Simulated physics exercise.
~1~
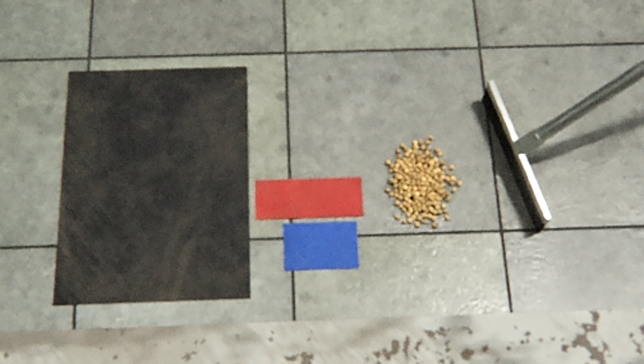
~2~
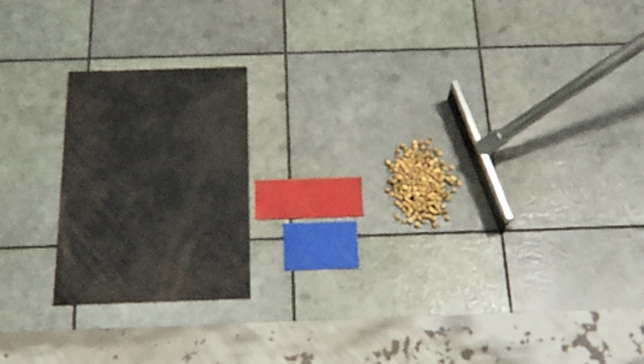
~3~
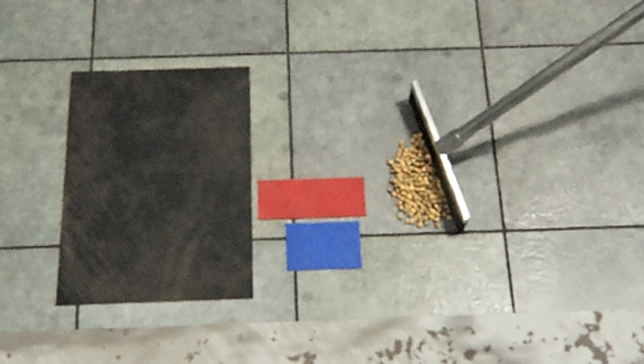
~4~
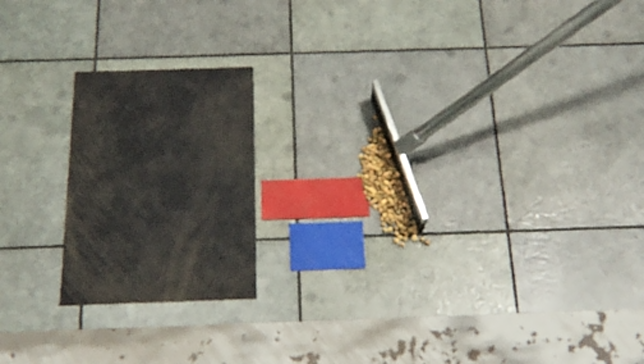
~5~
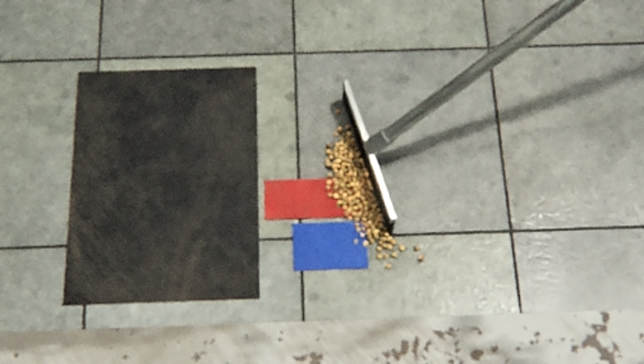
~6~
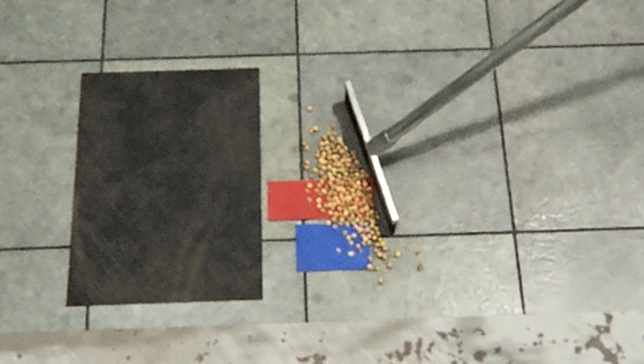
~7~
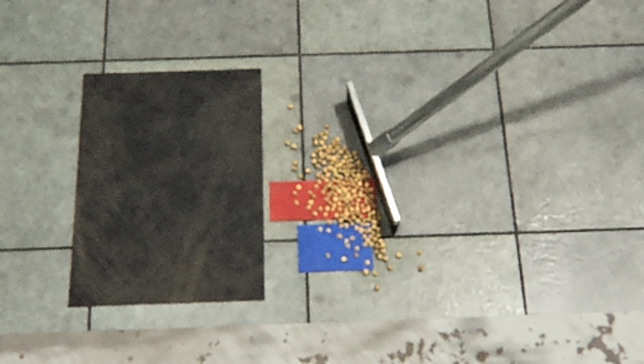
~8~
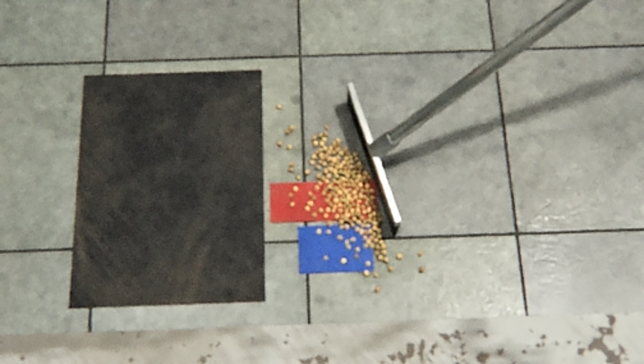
A squeegee pushes a pile of chickpeas left onto red and blue mats, then stops.
